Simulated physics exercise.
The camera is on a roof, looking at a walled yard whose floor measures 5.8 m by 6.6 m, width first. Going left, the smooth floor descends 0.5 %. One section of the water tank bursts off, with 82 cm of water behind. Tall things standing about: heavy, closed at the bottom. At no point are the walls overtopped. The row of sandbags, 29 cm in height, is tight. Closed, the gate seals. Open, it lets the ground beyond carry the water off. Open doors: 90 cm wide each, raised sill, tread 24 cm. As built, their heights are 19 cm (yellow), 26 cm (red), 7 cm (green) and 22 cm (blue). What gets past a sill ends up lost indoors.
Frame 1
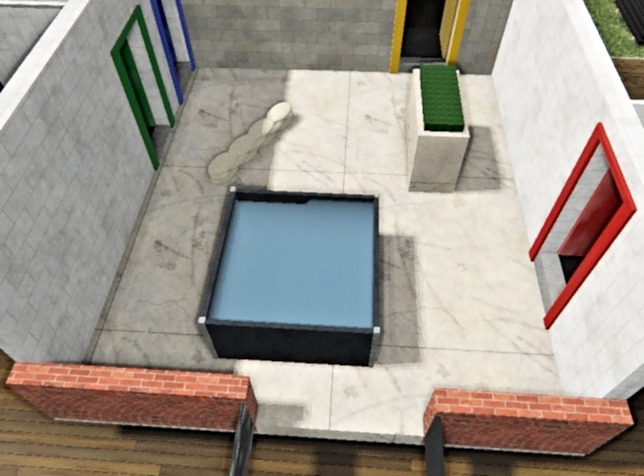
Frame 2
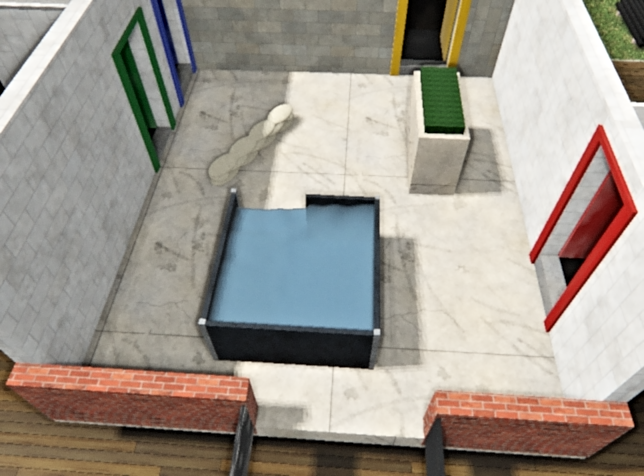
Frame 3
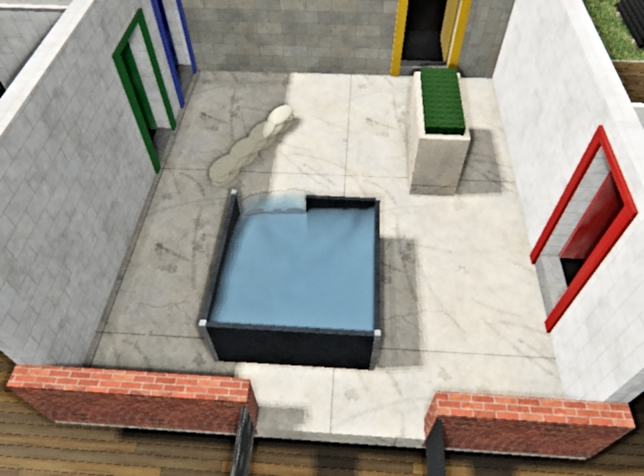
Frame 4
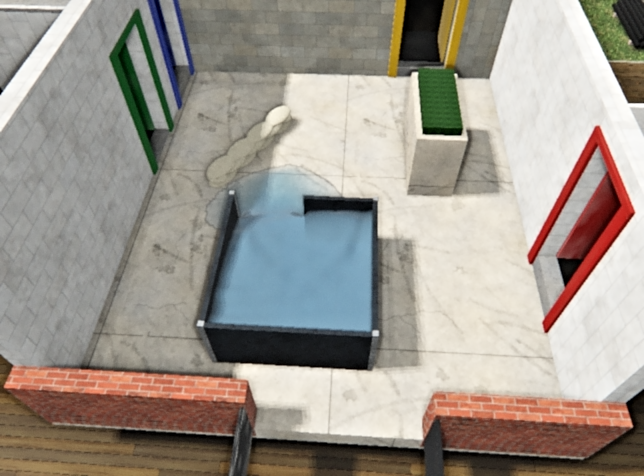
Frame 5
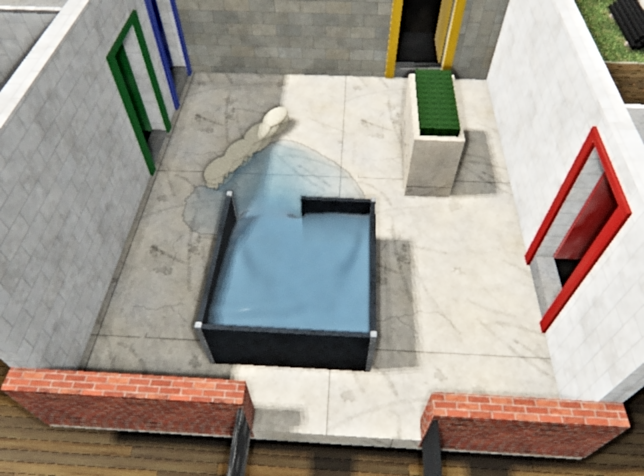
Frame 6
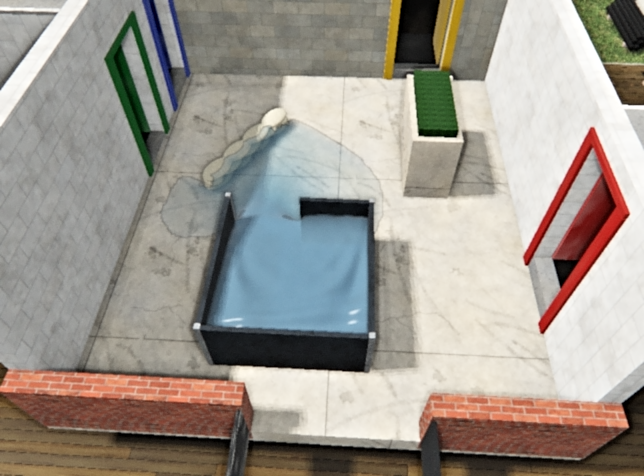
Water pours through a gap in the dark tank's far side and spreads across the floor.
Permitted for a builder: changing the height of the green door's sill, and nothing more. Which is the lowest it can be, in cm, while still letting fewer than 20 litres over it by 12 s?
No lower than about 7.5 cm.
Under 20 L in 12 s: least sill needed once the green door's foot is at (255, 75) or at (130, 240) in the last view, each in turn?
Around 6.0 and 5.5 cm respectively.
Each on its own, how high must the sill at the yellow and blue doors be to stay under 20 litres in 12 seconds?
You'd want about 22 centimetres at yellow and about 11.5 centimetres at blue.
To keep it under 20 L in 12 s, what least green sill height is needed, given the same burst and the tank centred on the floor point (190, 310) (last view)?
New minimum height: Approx. 18 cm.
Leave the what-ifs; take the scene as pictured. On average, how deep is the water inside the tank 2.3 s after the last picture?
It averages close to 34 centimetres.
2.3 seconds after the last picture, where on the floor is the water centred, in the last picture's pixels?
Approximately (318, 186).
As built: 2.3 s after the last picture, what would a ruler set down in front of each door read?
Depth (cm): Yellow 26 / red 0 / green 7 / blue 5.
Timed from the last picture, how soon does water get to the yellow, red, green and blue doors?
Yellow at 1.0 seconds, red at 3.2 seconds, green at 0.5 seconds, blue at 1.6 seconds.
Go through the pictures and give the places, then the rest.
The first frame shows still water, 82 cm deep, in the water tank at (298, 257); the green door at (148, 97) is dry.
In the second frame, the front is at a hidden place, 0.3 m from the gap on the far side; 0.3 m2 of floor is wet, 82 cm left at the back.
In the third frame, water pours out on the far side and has run 0.9 m, to (282, 194); about 12 cm deep outside, 82 cm at the back.
In the fourth frame, water pours out on the far side and has run 1.4 m, to (276, 170); about 9 cm deep outside, 81 cm at the back.
In the fifth frame, the front is at (278, 144), 2.1 m from the gap on the far side; 3.7 m2 of floor is wet, 72 cm left at the back.
In the sixth frame, water pours out on the far side and has run 2.7 m, to (291, 123); about 6 cm deep outside, 68 cm at the back; 0.9 m in a straight line remain to the green door at (142, 103).
Then, 0.7 s after the last picture water covers 30 % of the floor, deepest (45 cm) near (239, 176); 5 cm at the green door, 0 litres in over its 7 cm sill.
Then, 2.3 s after the last picture water covers 50 % of the floor, deepest (44 cm) near (486, 90); 7 cm at the green door, 7 litres in over its 7 cm sill.
Then, 11.3 s after the last picture water covers 95 % of the floor, deepest (12 cm) near (188, 76); 8 cm at the green door, 29 litres in over its 7 cm sill.
At the green door as built, the water peaked near 11 cm, 5.9 s after the last picture.
Run again over the same 12 s with other heights there, 29 litres in over 7 cm, 6 litres over 9.5 cm. The limit of 20 litres is kept from about 7.5 cm up.
